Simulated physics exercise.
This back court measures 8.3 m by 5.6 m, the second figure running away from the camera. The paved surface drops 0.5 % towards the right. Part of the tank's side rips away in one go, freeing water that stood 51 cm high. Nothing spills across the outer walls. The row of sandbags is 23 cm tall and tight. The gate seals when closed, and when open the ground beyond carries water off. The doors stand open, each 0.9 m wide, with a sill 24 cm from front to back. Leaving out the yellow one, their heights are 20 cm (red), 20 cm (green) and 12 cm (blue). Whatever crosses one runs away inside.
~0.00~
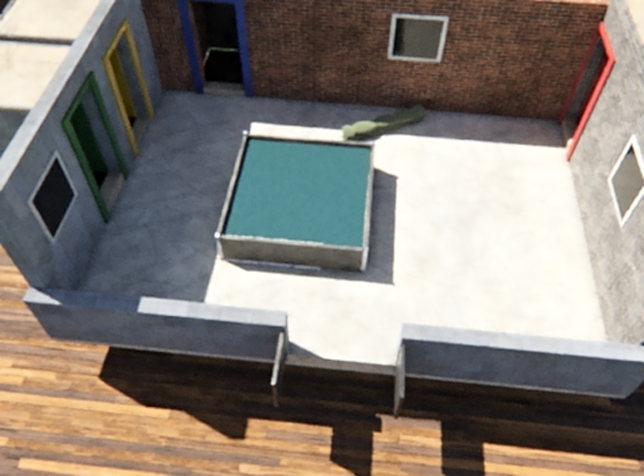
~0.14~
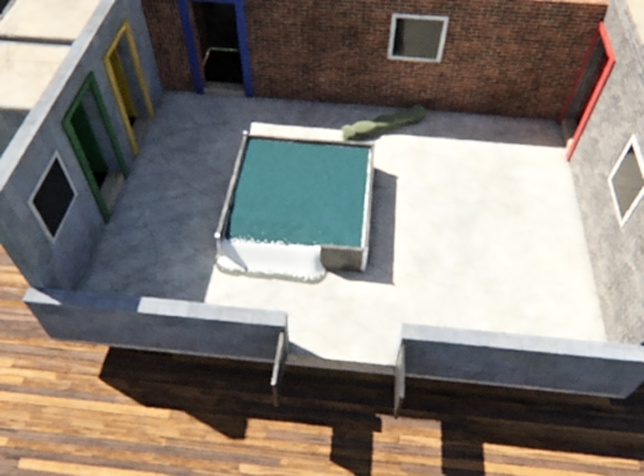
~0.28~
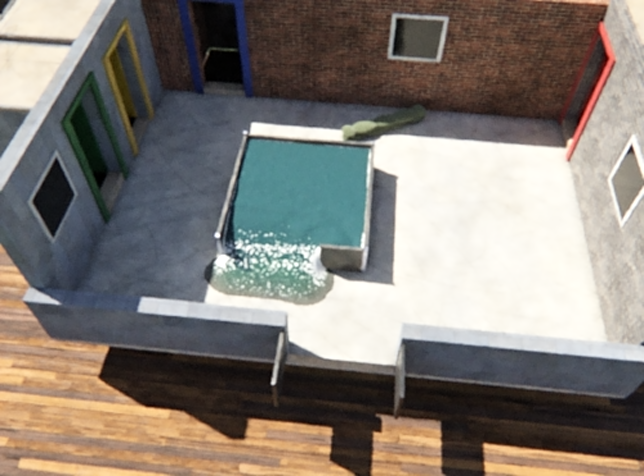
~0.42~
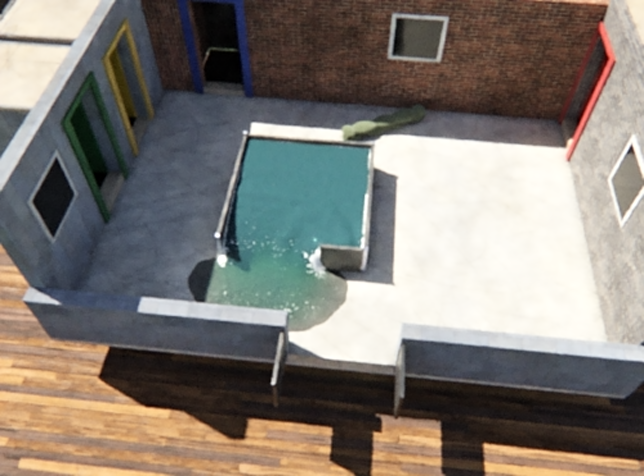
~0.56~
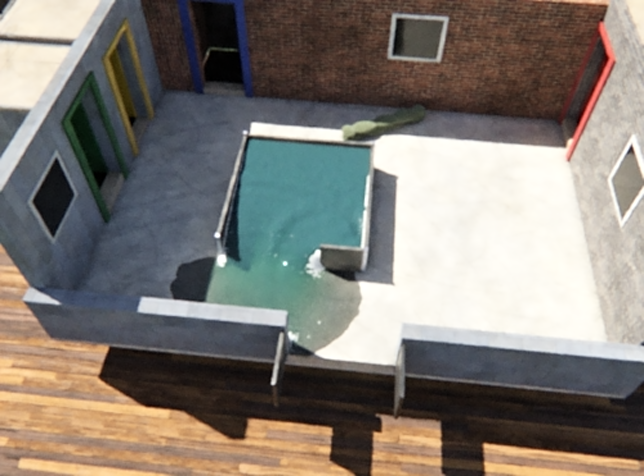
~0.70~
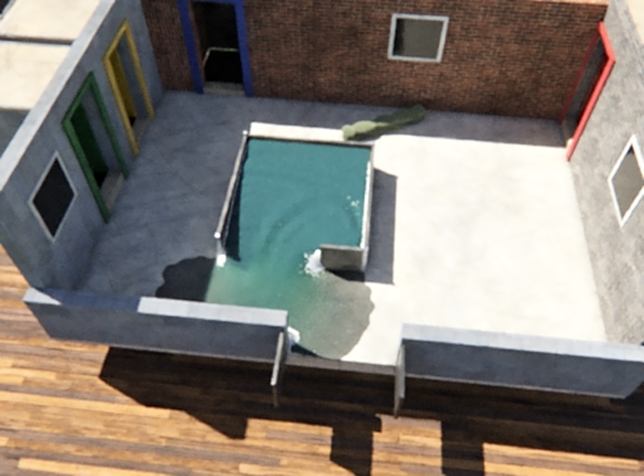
Water in a raised tank in a walled courtyard lies still, then bursts through the left part of the near side in a white, foaming sheet. It spreads across the pale paving towards the opening in the low front wall, its foam thinning as ripples cross the tank.
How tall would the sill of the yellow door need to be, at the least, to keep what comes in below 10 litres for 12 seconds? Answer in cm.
Close to 5 cm is just enough.
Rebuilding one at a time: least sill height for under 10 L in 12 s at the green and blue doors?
Roughly 6.0 cm at green and 11.0 cm at blue.
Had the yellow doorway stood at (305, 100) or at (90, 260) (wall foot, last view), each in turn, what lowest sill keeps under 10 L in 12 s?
About 7.0 and 21 cm.
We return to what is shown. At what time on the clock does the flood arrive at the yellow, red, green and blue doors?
Arrival: Yellow 3.2 s, red 7.0 s, green 2.4 s, blue 4.5 s.
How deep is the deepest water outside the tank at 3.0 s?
Roughly 34 cm.
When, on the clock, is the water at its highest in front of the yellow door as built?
Around 10.5 s.
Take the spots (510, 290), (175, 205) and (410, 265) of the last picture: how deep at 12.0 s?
In that order: 3, 3 and 1 cm.
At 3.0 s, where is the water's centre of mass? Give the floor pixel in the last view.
Near (255, 253).
After 1.4 s water covers 10 % of the floor, deepest (39 cm) near (252, 325); it has not reached the yellow door.
After 3.0 s water covers 25 % of the floor, deepest (34 cm) near (78, 318); it has not reached the yellow door.
After 12.0 s water covers 90 % of the floor, deepest (12 cm) near (324, 157); 6 cm at the yellow door, 0 litres in over its 10 cm sill.
At the yellow door as built, the water arrived by 3.2 s and peaked near 8 cm at 10.4 s.
Run again over the same 12 s with other heights there, 14 litres in over 4.5 cm, 4 litres over 6.5 cm. The limit of 10 litres is kept from about 5 cm up.
